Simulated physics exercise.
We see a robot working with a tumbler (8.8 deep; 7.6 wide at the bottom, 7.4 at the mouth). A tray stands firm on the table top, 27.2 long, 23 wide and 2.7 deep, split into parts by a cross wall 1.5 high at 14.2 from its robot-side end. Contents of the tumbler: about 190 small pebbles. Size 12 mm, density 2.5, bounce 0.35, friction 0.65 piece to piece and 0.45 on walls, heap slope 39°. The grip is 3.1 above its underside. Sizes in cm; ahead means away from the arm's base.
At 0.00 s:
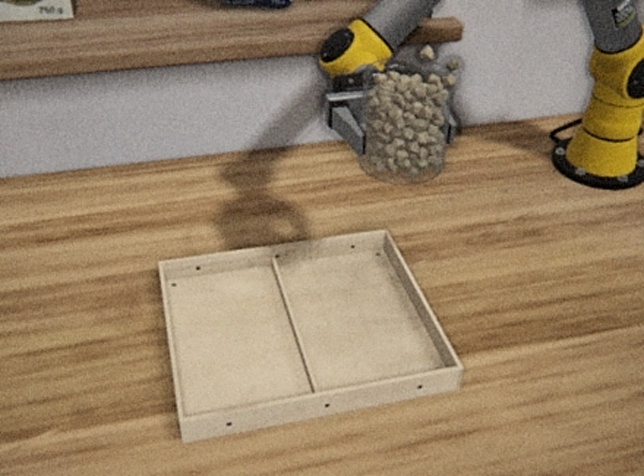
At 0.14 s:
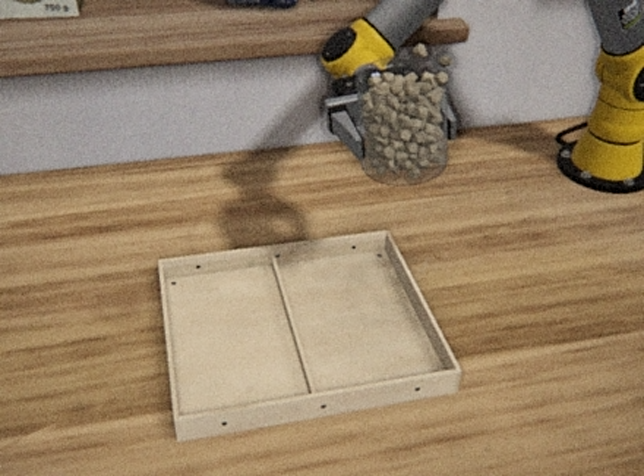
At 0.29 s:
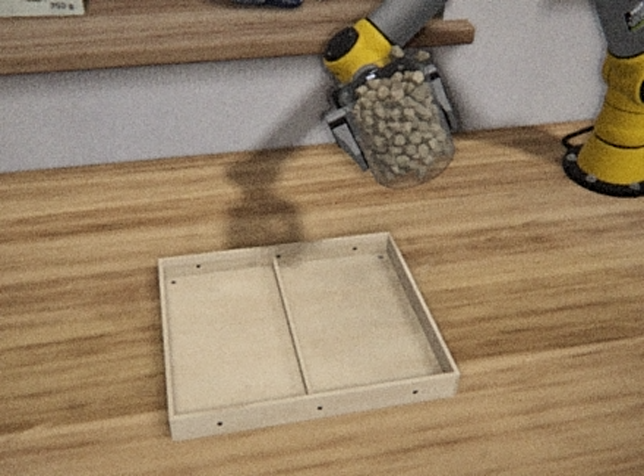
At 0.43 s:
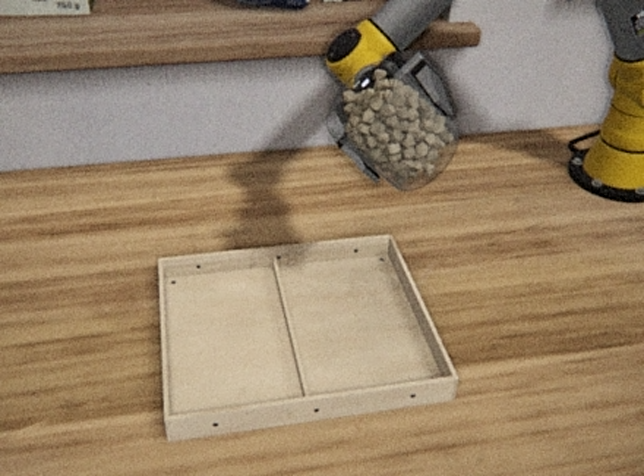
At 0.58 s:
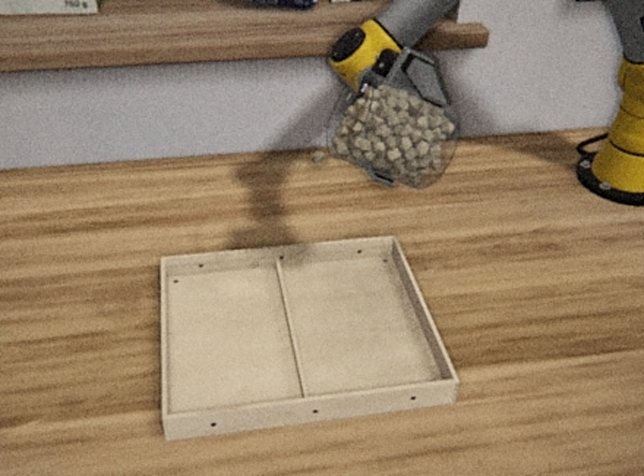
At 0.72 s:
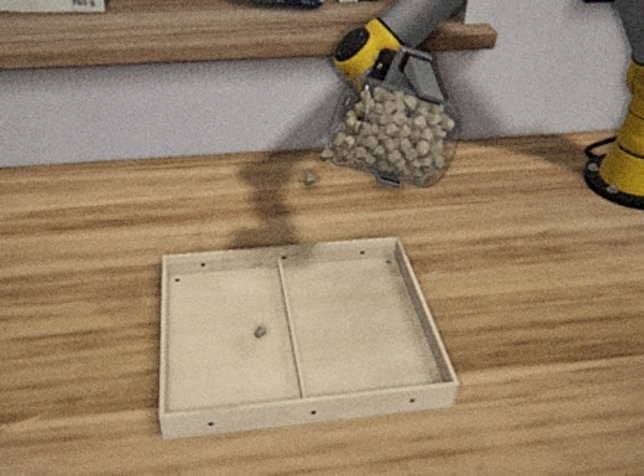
In this clip, a yellow and grey robot arm holds a clear tumbler of small pebbles above a wooden table, gradually tilting it toward a divided tray; one pebble lands in the tray's left part and another drops through the air.
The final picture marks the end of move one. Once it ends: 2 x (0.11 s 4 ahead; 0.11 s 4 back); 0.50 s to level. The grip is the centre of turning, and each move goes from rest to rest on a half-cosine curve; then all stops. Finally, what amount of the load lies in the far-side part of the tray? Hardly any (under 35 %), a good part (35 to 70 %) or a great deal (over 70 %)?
Hardly any.
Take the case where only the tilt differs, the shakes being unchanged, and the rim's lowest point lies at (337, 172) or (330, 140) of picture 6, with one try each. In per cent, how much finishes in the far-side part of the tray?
Near 50 and 10 in a hundred.
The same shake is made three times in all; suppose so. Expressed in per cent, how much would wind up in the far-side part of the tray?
About 30 %.
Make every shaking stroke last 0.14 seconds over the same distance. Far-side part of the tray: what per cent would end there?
I'd expect some 15 per cent.
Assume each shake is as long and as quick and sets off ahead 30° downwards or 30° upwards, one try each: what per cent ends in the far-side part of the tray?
You'd get about 15 per cent with the first setting and about 40 per cent with the second.
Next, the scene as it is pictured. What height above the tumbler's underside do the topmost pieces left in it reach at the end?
Height at rest: Approx. 7.5 cm.
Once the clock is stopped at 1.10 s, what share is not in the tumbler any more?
About 20 per cent.
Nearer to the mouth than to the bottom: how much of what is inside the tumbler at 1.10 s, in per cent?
Around 55 percent.
By 1.10 s, tilted 70° forward, highest piece 26 above the table; 151 in the tumbler, 27 in the far-side part, 6 in the robot-side part, 8 in flight or on a rim.
By 1.47 s, tilted 22° forward, highest piece 28 above the table; 128 in the tumbler, 46 in the far-side part, 15 in the robot-side part, 3 on the table or floor.
By 1.86 s, level, highest piece 28 above the table; 128 in the tumbler, 46 in the far-side part, 15 in the robot-side part, 3 on the table or floor.
By 2.91 s, level, highest piece 27 above the table; 128 in the tumbler, 46 in the far-side part, 15 in the robot-side part, 3 on the table or floor.
Final count, 128 in the tumbler, 46 in the far-side part, 15 in the robot-side part, 3 on the table or floor. That is 24 % in the far-side part of the tray.
